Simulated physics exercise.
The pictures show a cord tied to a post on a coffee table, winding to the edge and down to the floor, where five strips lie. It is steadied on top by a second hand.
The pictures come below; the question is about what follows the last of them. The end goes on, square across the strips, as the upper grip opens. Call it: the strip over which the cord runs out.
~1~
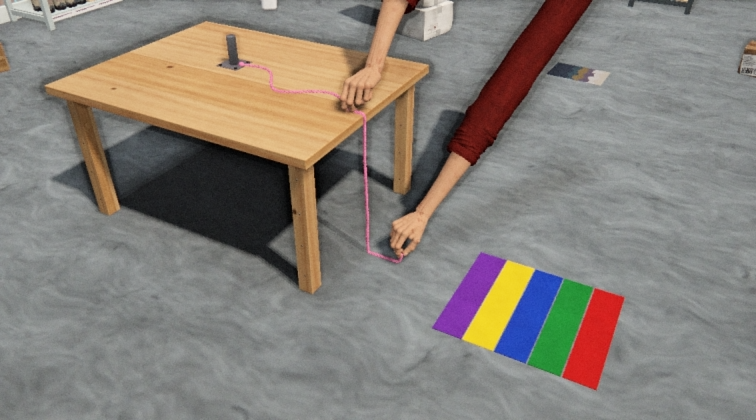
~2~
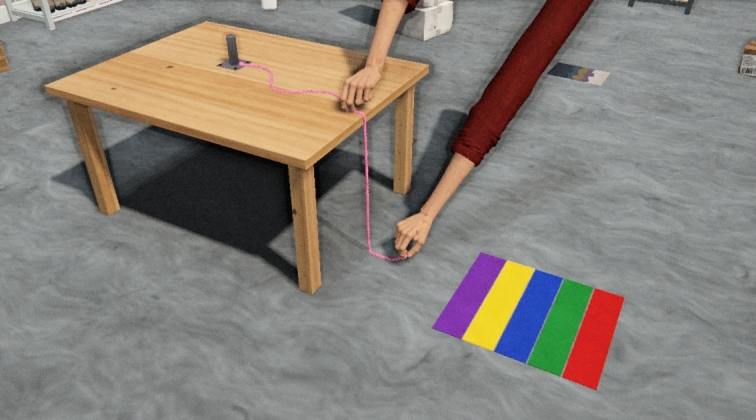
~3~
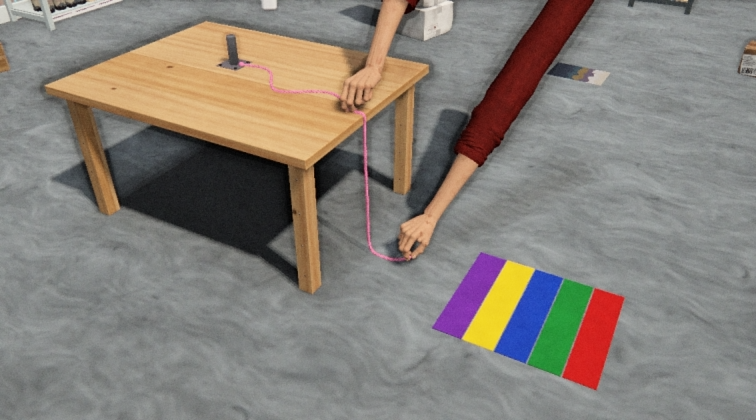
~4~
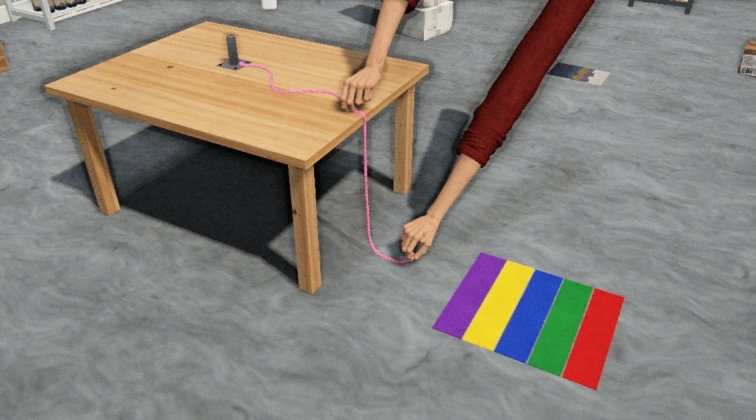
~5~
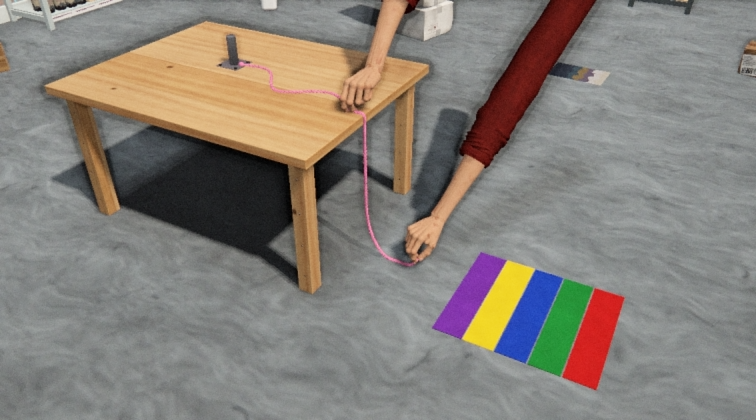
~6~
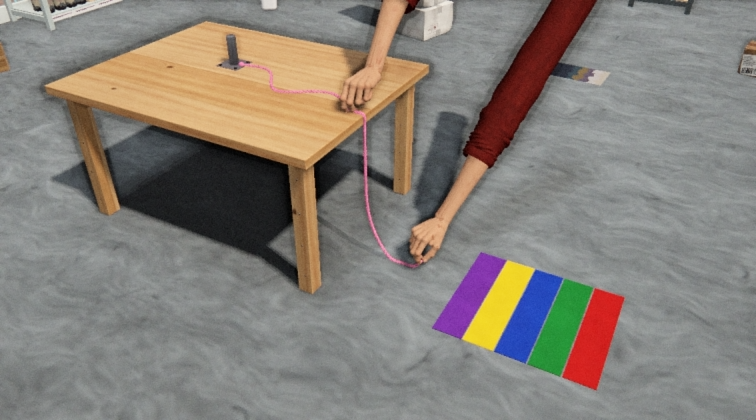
Blue.
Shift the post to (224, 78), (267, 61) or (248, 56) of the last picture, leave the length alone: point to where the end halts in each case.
Taking the tries in turn, you get (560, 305), (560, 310) and (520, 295).
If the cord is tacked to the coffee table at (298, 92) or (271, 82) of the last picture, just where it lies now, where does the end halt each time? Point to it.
The spots come out as (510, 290) and (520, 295), in that order.
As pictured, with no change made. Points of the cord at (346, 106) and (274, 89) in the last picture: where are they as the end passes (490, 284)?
The two spots arrive at (370, 116) and (300, 85).
Early on, end near (490, 284); over yellow.
Midway, end near (519, 293); over yellow.
At the end of the slack, end near (535, 299); over blue. It gets as far as the blue strip.
